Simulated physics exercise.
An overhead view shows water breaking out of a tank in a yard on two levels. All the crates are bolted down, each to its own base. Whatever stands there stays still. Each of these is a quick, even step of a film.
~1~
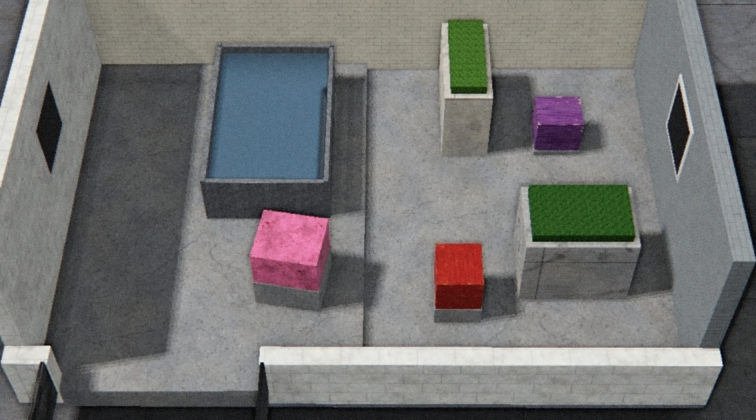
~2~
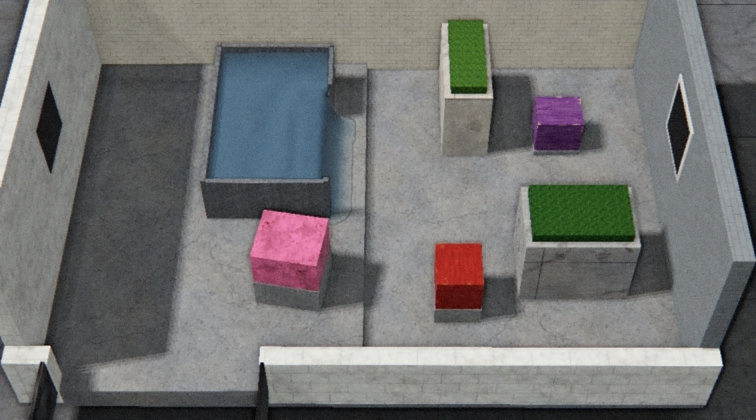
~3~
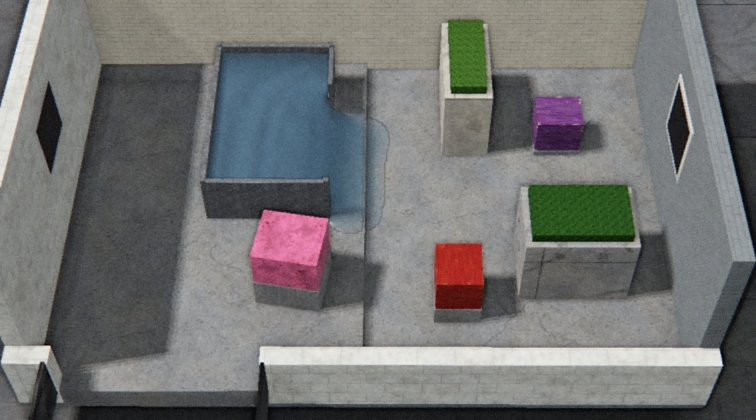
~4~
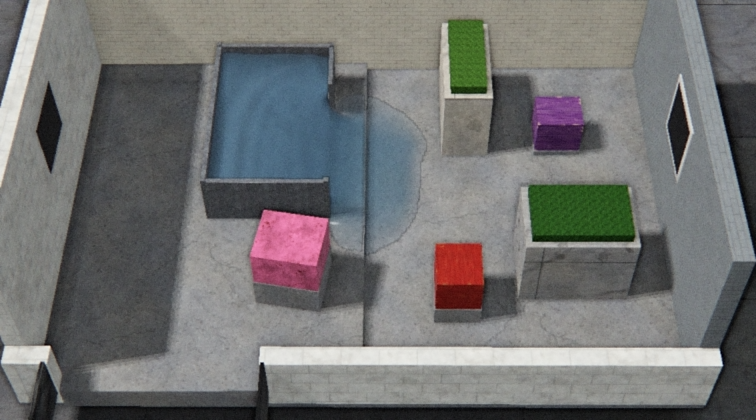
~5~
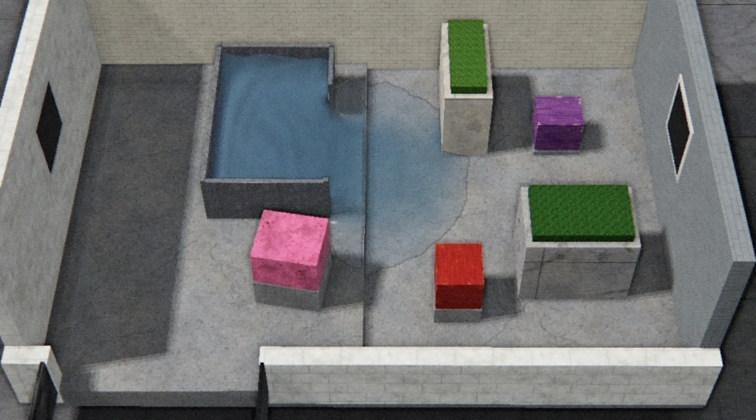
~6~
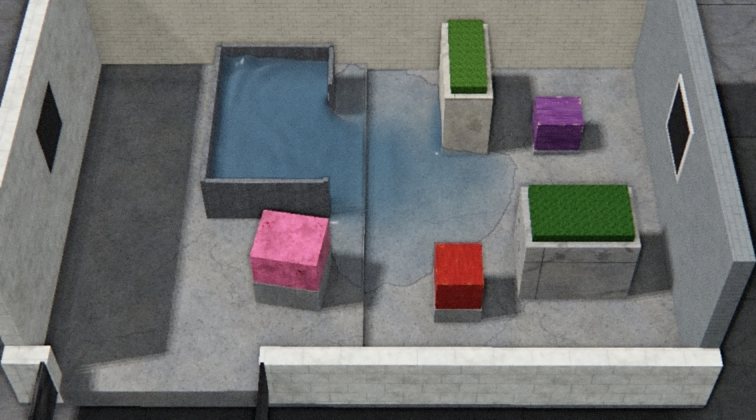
Water poured out through a gap in the right side of a blue-filled tank and spread rightward across the grey yard in a widening puddle, reaching around the tall, green-topped block near the back wall.
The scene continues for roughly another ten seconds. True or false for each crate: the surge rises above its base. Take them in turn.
Pink crate: False; red crate: False; purple crate: True.
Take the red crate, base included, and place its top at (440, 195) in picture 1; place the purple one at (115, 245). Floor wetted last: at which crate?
I would point to the purple crate.
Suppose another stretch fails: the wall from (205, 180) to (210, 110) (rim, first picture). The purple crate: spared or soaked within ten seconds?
Per crate - purple crate: Untouched.
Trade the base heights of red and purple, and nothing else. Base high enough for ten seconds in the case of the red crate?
As for the red crate, it goes under.
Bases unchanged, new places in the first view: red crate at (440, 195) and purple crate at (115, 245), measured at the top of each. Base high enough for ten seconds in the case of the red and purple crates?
My reading: The red one is flooded, the purple one stays untouched.
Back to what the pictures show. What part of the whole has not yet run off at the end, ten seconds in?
100 per cent.
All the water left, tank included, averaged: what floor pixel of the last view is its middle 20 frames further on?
The water's centre sits above (452, 191).
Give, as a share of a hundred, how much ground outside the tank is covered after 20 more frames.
About 55 per cent.
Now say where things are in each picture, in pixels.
The first picture shows still water in the tank at (271, 114).
In the second picture, the front is at (336, 218), out from the gap at (327, 156).
In the third picture, water pours out at (327, 157) and has run to (363, 225).
In the fourth picture, water pours out at (327, 158) and has run to (406, 122).
In the fifth picture, the front is at (461, 156), out from the gap at (327, 158).
In the sixth picture, water pours out at (327, 158) and has run to (508, 166).
A moment on, water covers 30 % of the floor; the pink crate water round its plinth, the red crate water round its plinth, the purple crate water round its plinth.
Next, water covers 45 % of the floor; the pink crate water round its plinth, the red crate water round its plinth, the purple crate water round its plinth.
Then, water covers 55 % of the floor; the pink crate water round its plinth, the red crate water round its plinth, the purple crate water round its plinth.
Later, water covers 60 % of the floor; the pink crate water round its plinth, the red crate water round its plinth, the purple crate water round its plinth.
In the end, water covers 70 % of the floor; the pink crate stayed above the water, the red crate stayed above the water, the purple crate was topped.
